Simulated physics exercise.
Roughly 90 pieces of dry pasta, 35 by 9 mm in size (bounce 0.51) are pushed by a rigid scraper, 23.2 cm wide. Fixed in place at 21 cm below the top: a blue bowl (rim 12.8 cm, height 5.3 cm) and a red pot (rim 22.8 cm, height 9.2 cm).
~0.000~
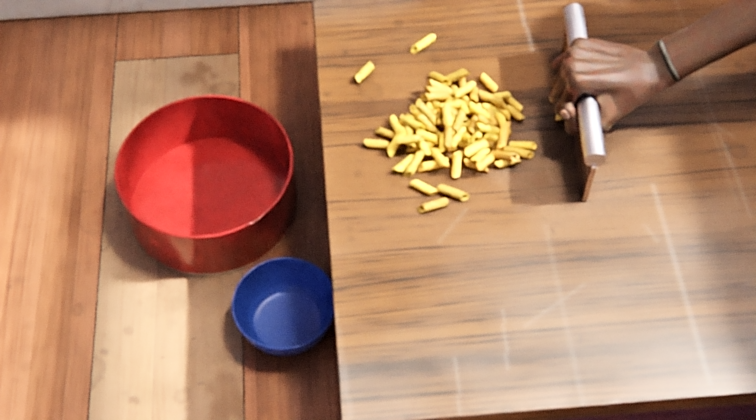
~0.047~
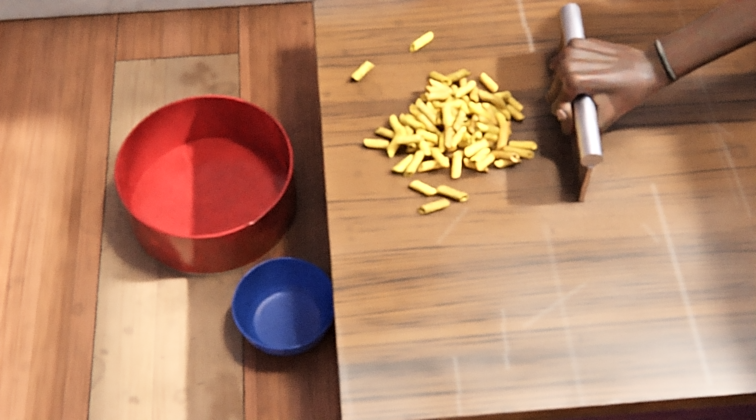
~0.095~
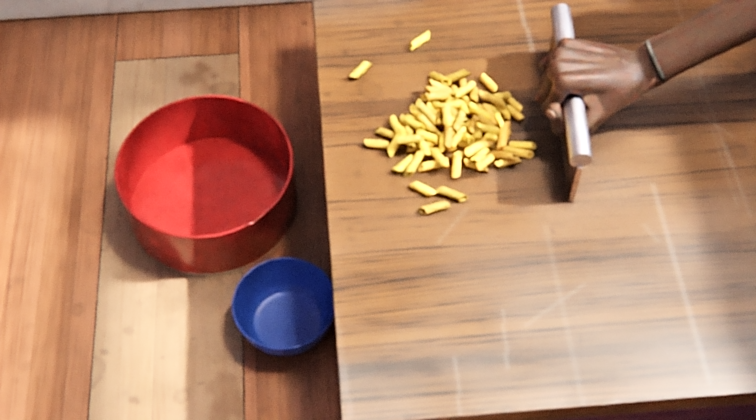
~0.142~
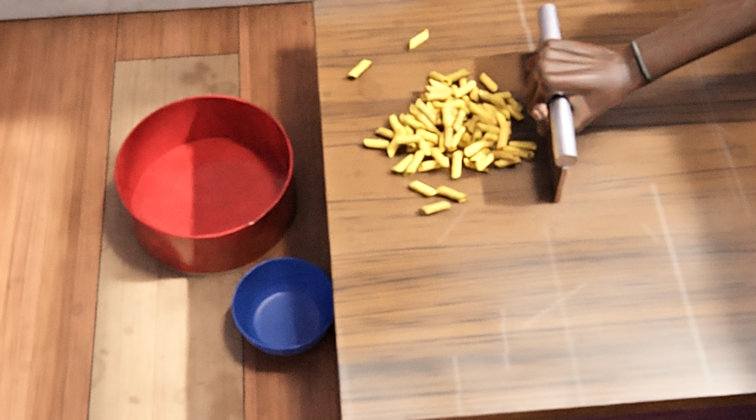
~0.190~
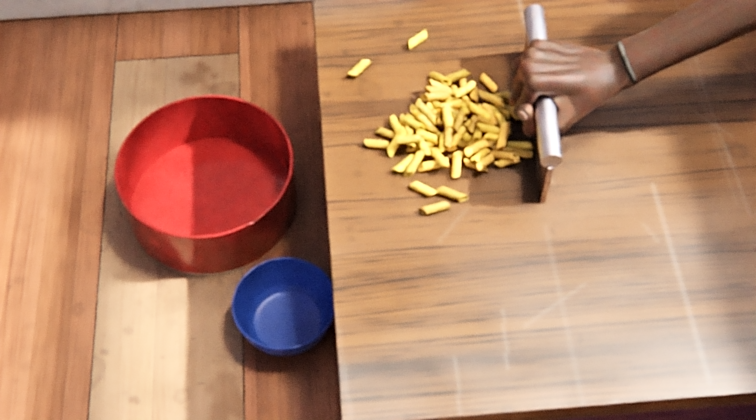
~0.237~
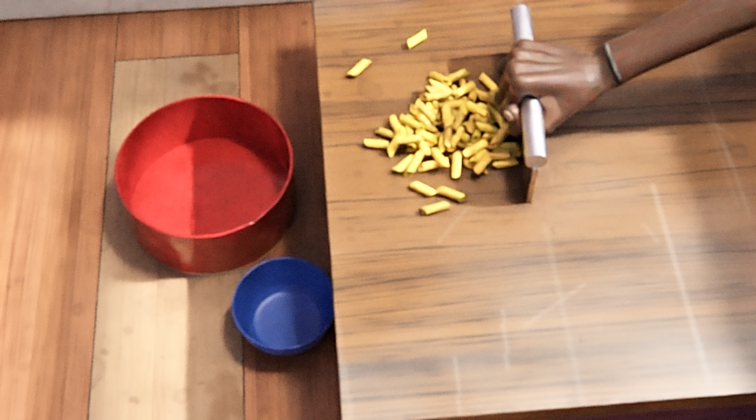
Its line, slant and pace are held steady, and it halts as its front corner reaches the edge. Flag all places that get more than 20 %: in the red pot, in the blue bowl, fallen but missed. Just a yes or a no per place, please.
Red pot, yes; blue bowl, no; missed, yes.
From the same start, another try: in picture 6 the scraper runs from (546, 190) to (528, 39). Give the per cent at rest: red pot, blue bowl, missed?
Final shares - red pot: 5%, blue bowl: 30%, missed: 45%.
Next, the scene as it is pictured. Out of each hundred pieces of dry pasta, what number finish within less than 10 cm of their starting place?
I'd put it at close to 5 percent.
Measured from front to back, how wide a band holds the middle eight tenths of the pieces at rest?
About 28 cm.
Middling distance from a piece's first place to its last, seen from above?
I'd put it at close to 24 cm.
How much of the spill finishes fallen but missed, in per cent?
It comes to some 55 percent.
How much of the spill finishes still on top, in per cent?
Share: Approx. 5 %.
Then, at 0.56 s, scraper 17 cm from its start, spill 18 cm wide; still on top 100 %.
After 0.88 s, scraper 28 cm from its start, spill 22 cm wide; red pot 10 %, off the edge, not caught 40 %, still on top 50 %.
Then, at 1.15 s, scraper 29 cm from its start, spill 30 cm wide; blue bowl 10 %, red pot 30 %, off the edge, not caught 55 %, still on top 5 %.
At rest (2.8 s), blue bowl 10 %, red pot 30 %, fallen but missed 55 %, still on top 5 %.
